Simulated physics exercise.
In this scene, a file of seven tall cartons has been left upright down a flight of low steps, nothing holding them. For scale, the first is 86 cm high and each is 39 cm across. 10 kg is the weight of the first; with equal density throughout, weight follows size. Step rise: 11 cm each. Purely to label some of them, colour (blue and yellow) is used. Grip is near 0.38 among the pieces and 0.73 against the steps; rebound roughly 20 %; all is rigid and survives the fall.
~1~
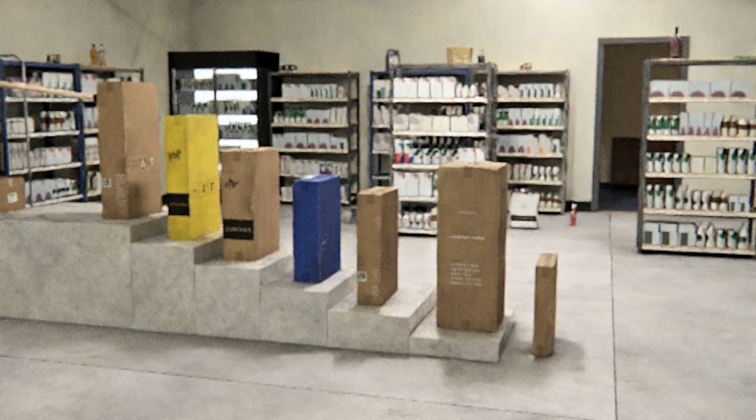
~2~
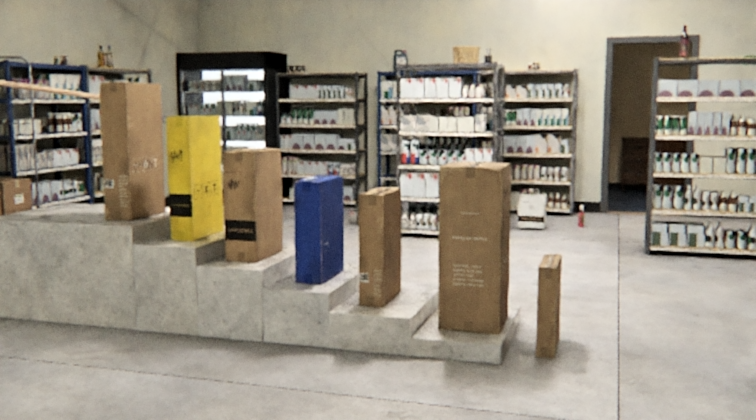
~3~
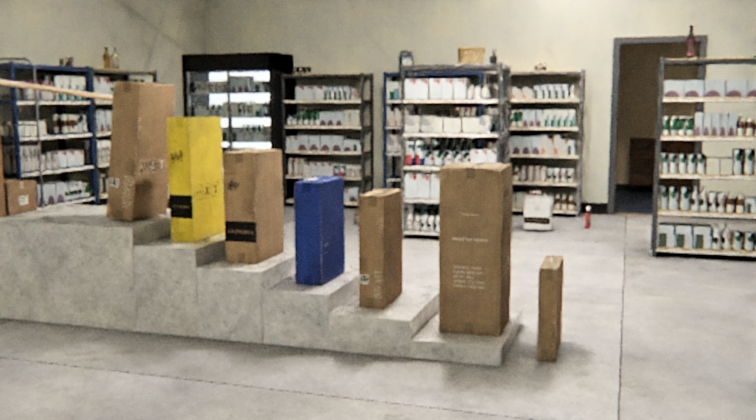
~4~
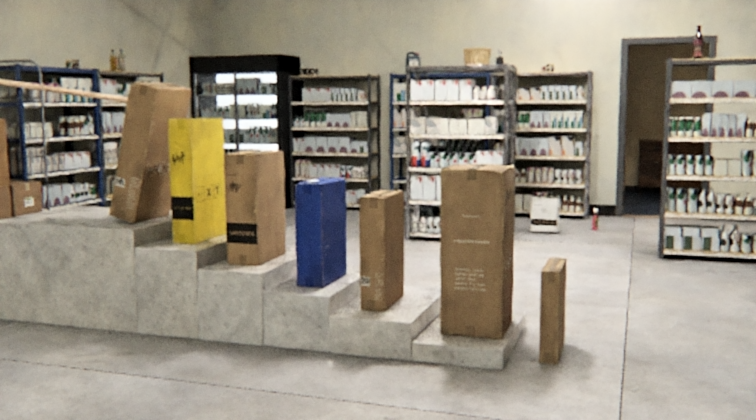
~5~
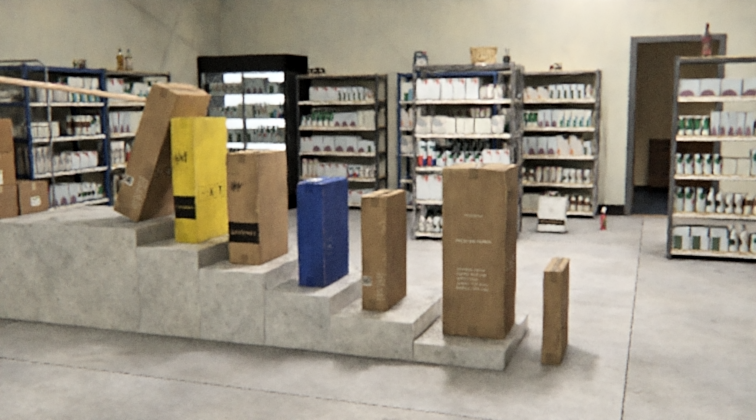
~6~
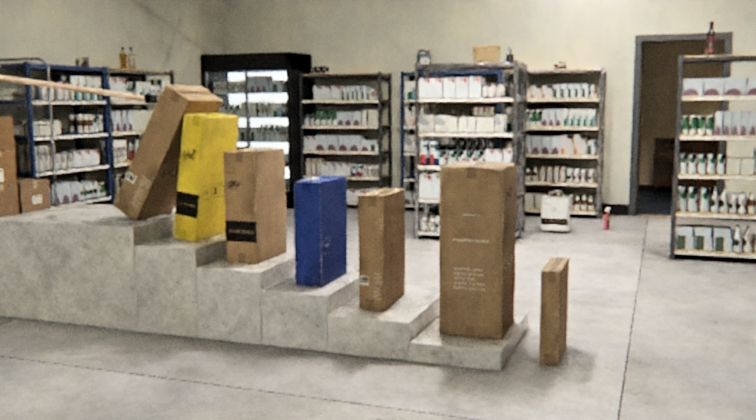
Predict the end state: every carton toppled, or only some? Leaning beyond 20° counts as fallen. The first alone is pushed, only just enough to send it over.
Every one has toppled.
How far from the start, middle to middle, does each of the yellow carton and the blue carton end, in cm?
Yellow: 50 cm, blue: 40 cm.
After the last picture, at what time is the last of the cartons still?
Near 2.0 s.
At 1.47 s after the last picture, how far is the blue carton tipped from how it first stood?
I'd estimate close to 70°.
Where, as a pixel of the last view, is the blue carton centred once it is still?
About (388, 259).
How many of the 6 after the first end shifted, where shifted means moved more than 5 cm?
By my tally, the number that shifted is 6.
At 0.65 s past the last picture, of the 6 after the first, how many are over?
I count 2 at that moment.
Then, 0.65 s after the last picture, 2 of the 6 other cartons over; yellow carton leaning 54°; blue carton leaning 19°.
Then, 1.47 s after the last picture, 6 of the 6 other cartons over; yellow carton lying flat; blue carton leaning 73°.
At rest, 6 of the 6 other cartons over; blue carton lying flat; yellow carton lying flat. Not one is left standing. As the last picture would show them, middles, blue carton near (388, 259), yellow carton near (263, 213).
